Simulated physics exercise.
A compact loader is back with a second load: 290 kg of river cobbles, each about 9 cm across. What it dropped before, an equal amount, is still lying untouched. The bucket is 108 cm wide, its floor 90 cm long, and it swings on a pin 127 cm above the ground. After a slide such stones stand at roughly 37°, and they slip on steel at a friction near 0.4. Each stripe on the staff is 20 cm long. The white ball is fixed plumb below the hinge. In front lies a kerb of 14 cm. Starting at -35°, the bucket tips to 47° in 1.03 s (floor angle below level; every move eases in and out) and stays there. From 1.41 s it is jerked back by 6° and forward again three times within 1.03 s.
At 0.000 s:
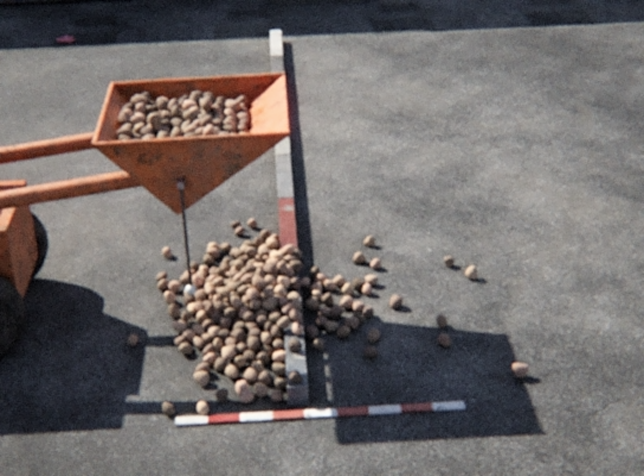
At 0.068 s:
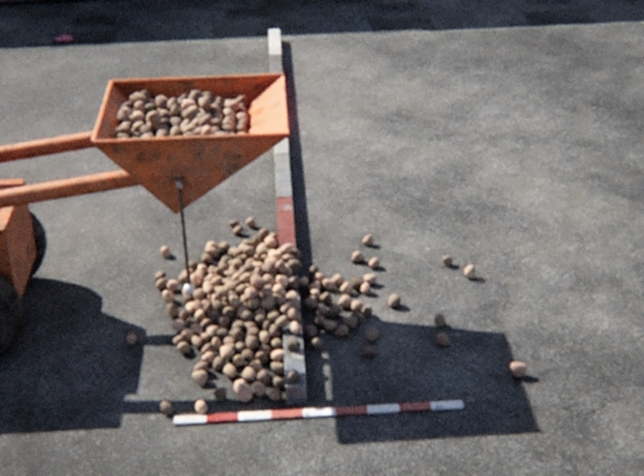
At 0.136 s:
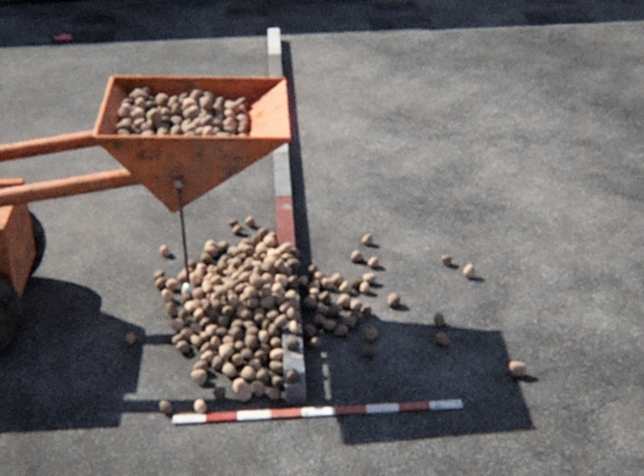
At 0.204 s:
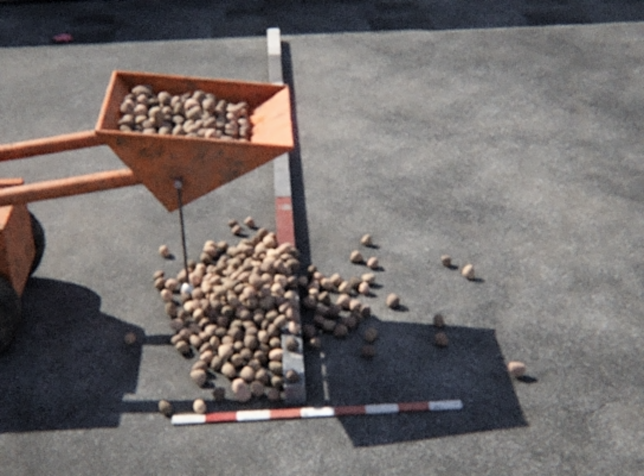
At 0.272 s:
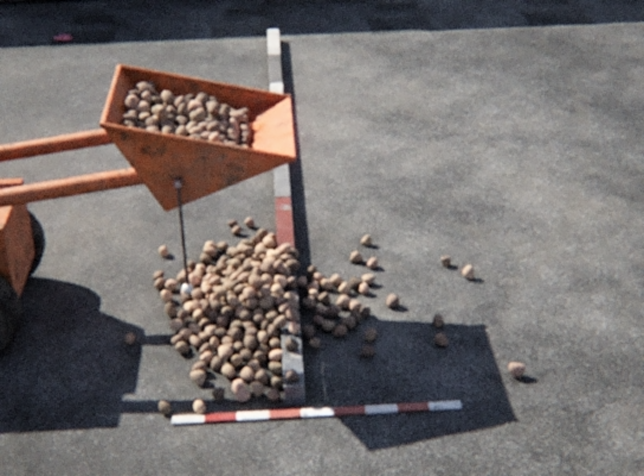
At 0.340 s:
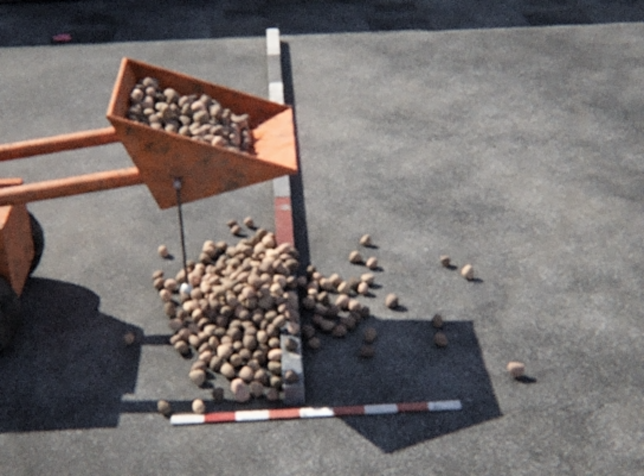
On a patch of grey asphalt, an orange bucket full of round brown lumps slowly tilted down toward the right, its load shifting slightly, while the heap below it, spread across a kerb, lay still.
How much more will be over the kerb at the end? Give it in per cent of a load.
Some 79 per cent is added.
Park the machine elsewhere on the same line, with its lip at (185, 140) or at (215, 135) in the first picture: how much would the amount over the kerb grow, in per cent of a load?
Near 0 per cent from the first place, 15 from the second.
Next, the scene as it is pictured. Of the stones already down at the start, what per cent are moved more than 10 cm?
About 10 per cent.
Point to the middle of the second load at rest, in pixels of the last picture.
Their middle is at about (338, 297).
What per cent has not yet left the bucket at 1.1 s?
It holds some 50 per cent.
After 0.8 s the floor is at 34°; in per cent of one load, 100 in the bucket, 89 on this side of the kerb, 11 over the kerb; the foremost stones are at (428, 293).
After 1.1 s the floor is at 47°; in per cent of one load, 52 in the bucket, 126 on this side of the kerb, 22 over the kerb; the foremost stones are at (428, 293).
After 2.9 s the floor is at 47°; in per cent of one load, 0 in the bucket, 109 on this side of the kerb, 91 over the kerb; the foremost stones are at (497, 285).
After 5.6 s the floor is at 47°; in per cent of one load, 0 in the bucket, 109 on this side of the kerb, 91 over the kerb; the foremost stones are at (497, 285). Net gain over the kerb, 79.
